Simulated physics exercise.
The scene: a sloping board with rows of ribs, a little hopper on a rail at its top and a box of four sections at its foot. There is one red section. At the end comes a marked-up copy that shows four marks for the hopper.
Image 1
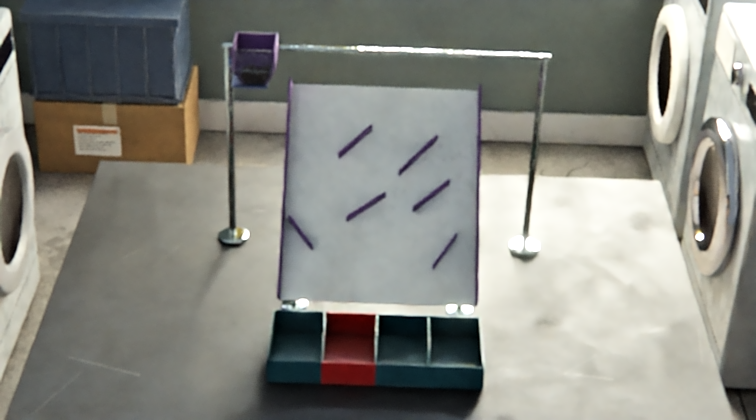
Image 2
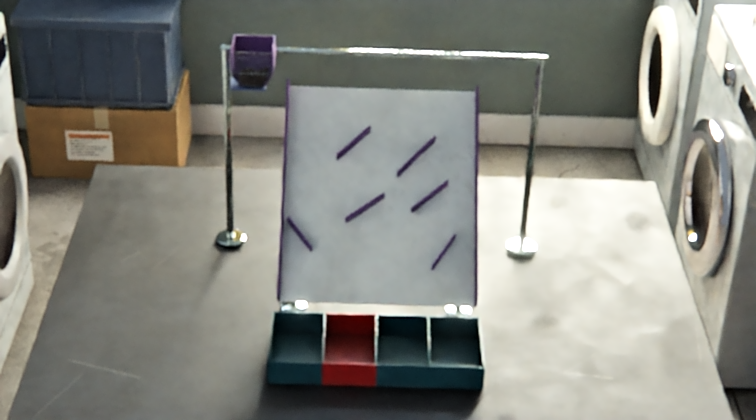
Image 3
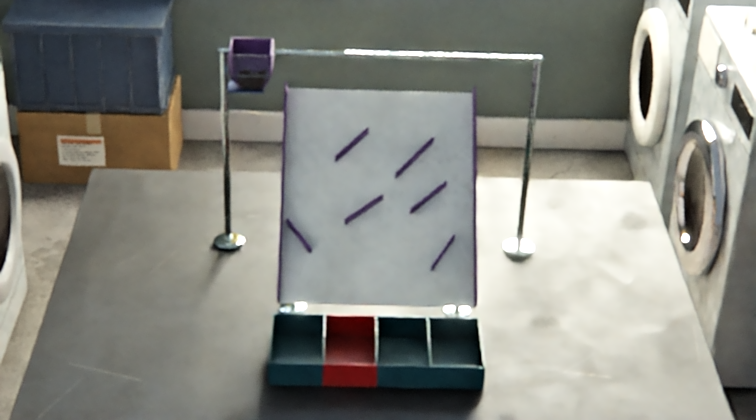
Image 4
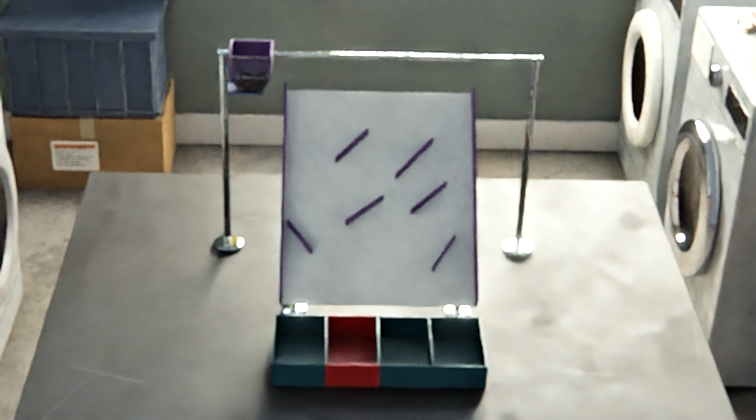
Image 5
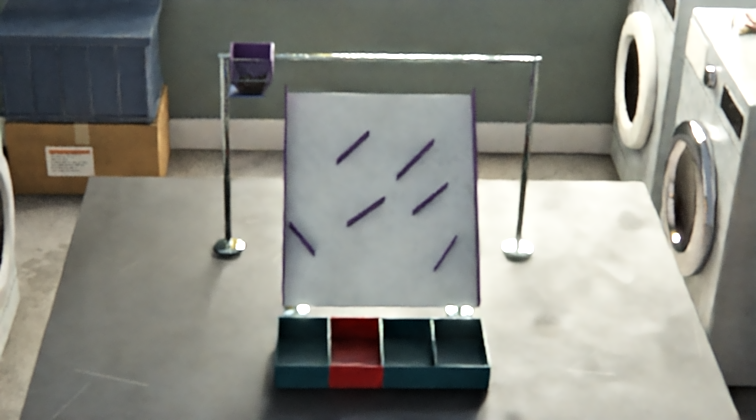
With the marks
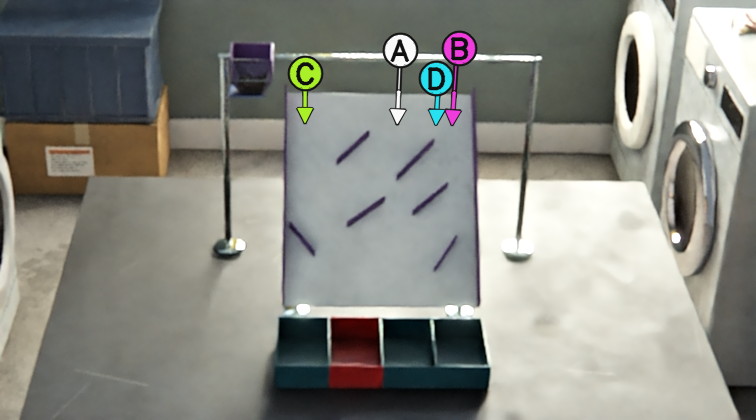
The clip shows a sloping board with purple ribs, a small purple hopper near the left end of a rail, and a four-section box with one red section, while the view shifts slightly and the setup stays still.
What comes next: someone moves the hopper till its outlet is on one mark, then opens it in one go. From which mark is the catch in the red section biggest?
Best: C.
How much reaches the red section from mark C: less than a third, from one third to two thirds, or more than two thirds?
Mark C gives more than two thirds.
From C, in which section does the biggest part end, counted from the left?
The second.
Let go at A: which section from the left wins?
The first.
On the marked copy, mark A meets the board at (397, 118); mark B meets the board at (452, 119); mark C meets the board at (304, 117); mark D meets the board at (436, 119).
For mark A, roughly a quarter in the red section, the larger part in other sections.
For mark B, roughly a third in the red section, roughly two thirds in other sections.
For mark C, almost all in the red section, about a tenth in other sections, just a few held on the board.
For mark D, roughly a third in the red section, roughly two thirds in other sections.
